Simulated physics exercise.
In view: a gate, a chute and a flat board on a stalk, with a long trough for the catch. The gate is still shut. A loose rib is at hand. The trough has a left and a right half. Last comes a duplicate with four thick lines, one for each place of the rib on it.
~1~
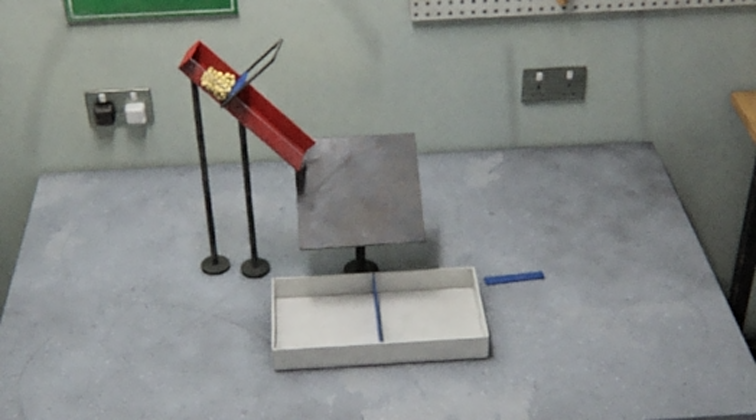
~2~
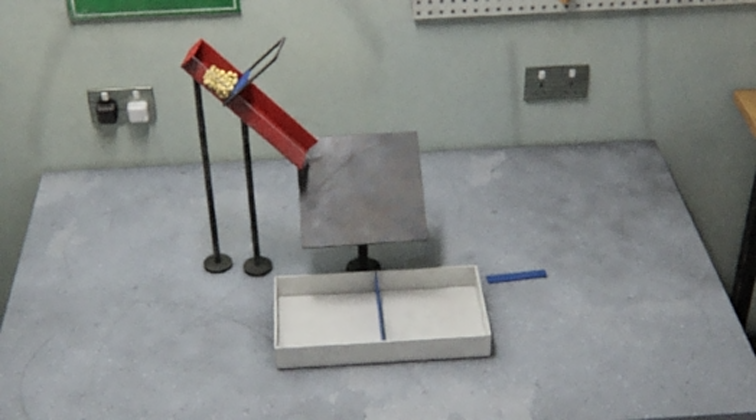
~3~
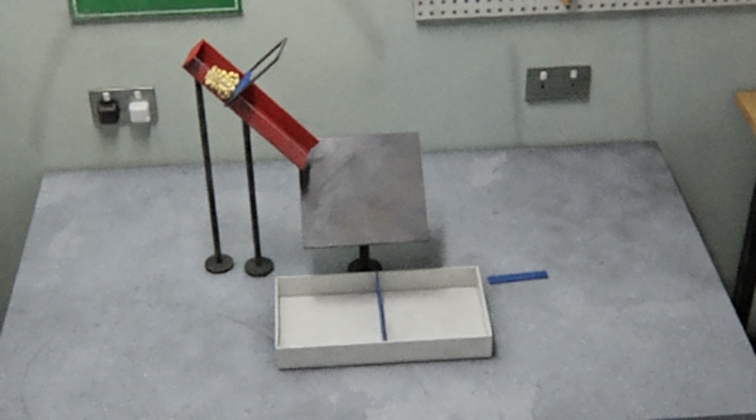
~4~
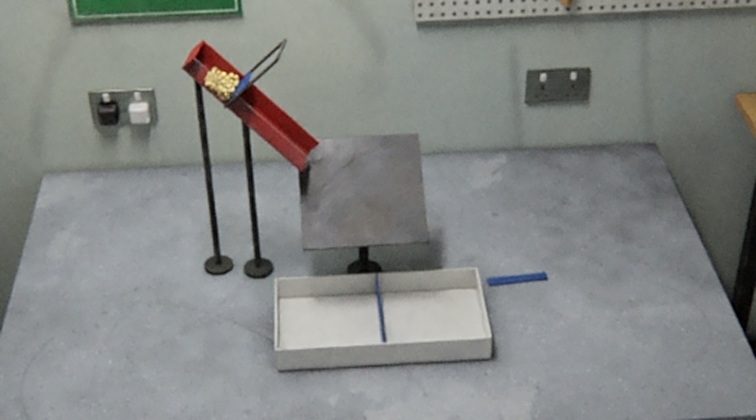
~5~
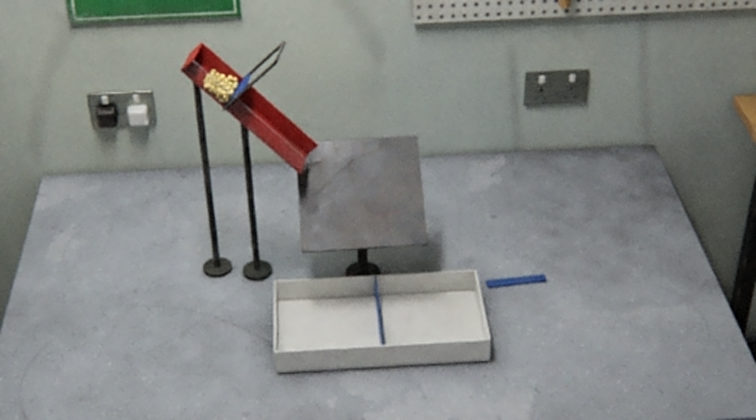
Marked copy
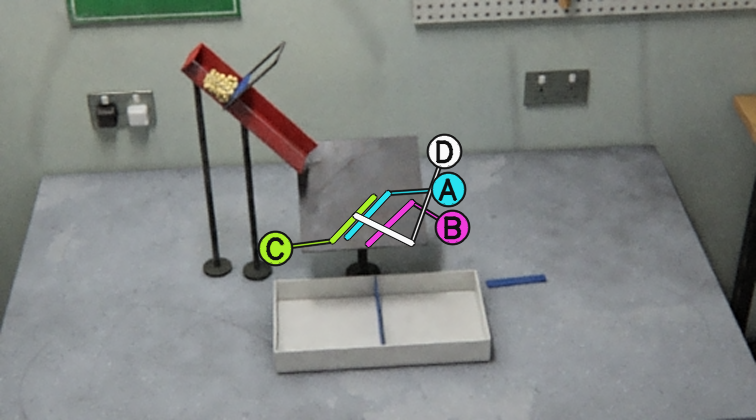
On a grey tabletop by a pale wall with sockets, a sloping red chute on black stands holds pale yellow beans behind a closed gate, above a tilted grey board and a white divided trough, with a blue strip lying to the right. Nothing in the setup moves; only the view shifts very slightly.
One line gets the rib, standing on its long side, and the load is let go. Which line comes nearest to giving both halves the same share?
Use line D.
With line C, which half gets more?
More lands on the left.
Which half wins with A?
Left.
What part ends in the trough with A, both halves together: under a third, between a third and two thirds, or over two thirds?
It is over two thirds.
On the marked copy, line A from (388, 193) to (347, 237); line B from (412, 202) to (368, 244); line C from (373, 197) to (332, 240); line D from (355, 215) to (411, 243).
With A, of what is caught, all but a few in the left half, a small share in the right.
With B, of what is caught, the bulk in the left half, a small share in the right.
With C, of what is caught, all but a few in the left half, a small share in the right.
With D, of what is caught, close to a third in the left half, close to two thirds in the right.
